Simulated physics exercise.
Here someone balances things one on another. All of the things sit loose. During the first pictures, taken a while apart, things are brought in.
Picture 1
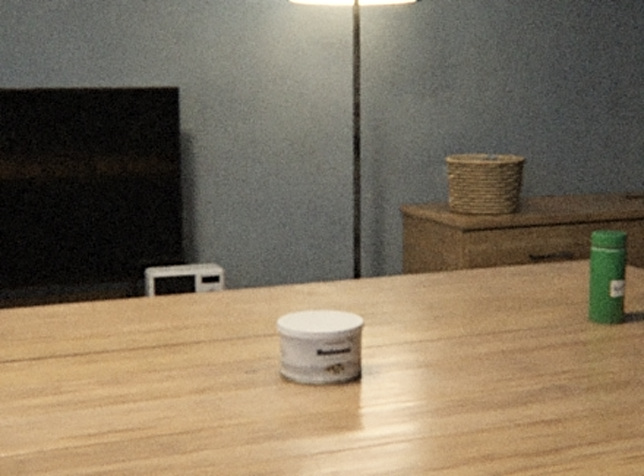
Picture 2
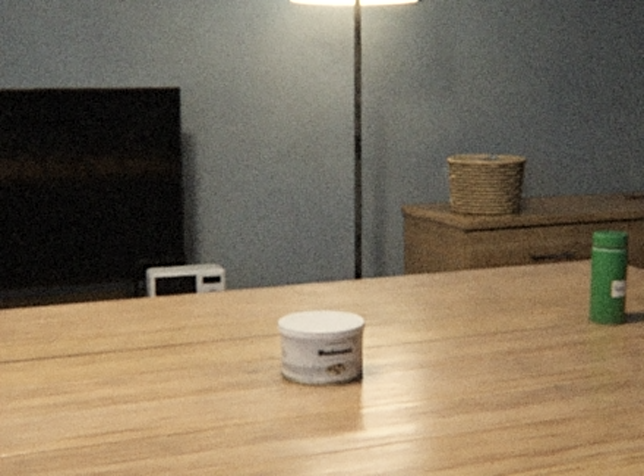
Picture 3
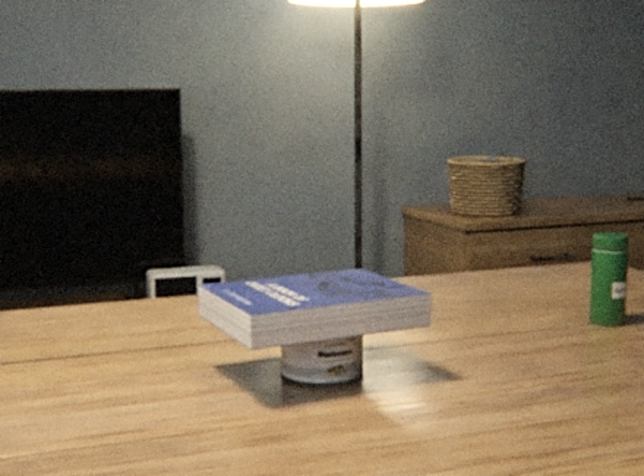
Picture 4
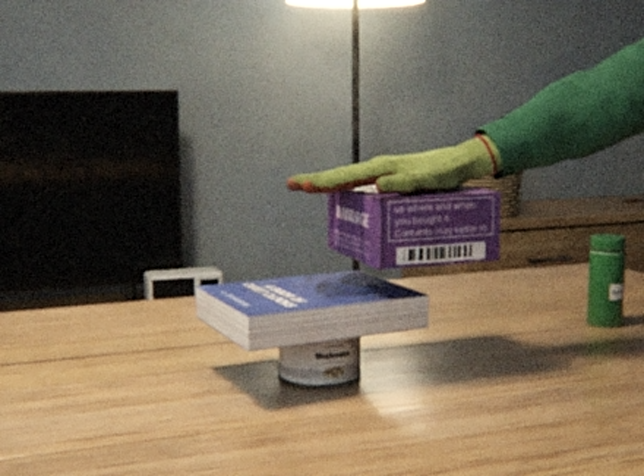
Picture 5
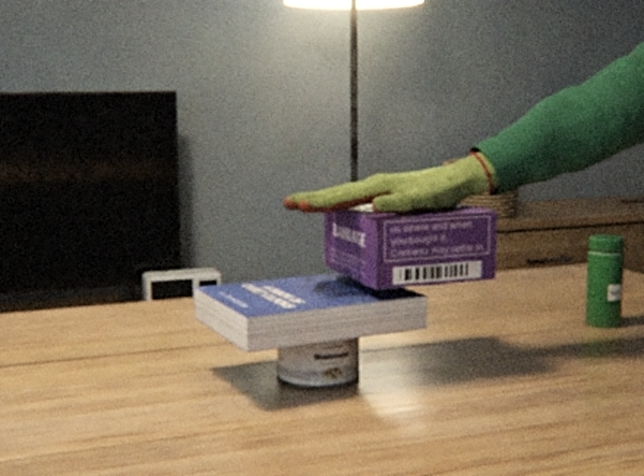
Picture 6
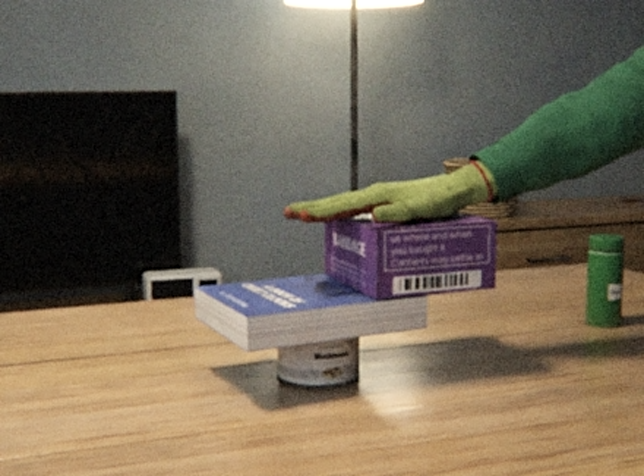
On a wooden table, a blue book appears atop a white tub, then a gloved hand lowers a purple box onto its right side.
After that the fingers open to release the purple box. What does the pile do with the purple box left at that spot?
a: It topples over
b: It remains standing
(a) It topples over.
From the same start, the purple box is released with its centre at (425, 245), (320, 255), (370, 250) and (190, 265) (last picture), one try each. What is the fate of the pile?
Try 1: Falls over. Try 2: Stable. Try 3: Stable. Try 4: Falls over.
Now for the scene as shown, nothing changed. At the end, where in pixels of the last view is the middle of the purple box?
It ends near (542, 321).
Then, 0.30 s past the last view, purple box now fallen.
Then, 0.40 s past the last view, things are still on the move.
Then, 0.70 s past the last view, as before.
Then, 0.90 s past the last view, nothing new.
Finally, fallen, purple box; the other 3 still in place. Final places as the last picture's camera would see them, purple box near (542, 320). The pile gives way.
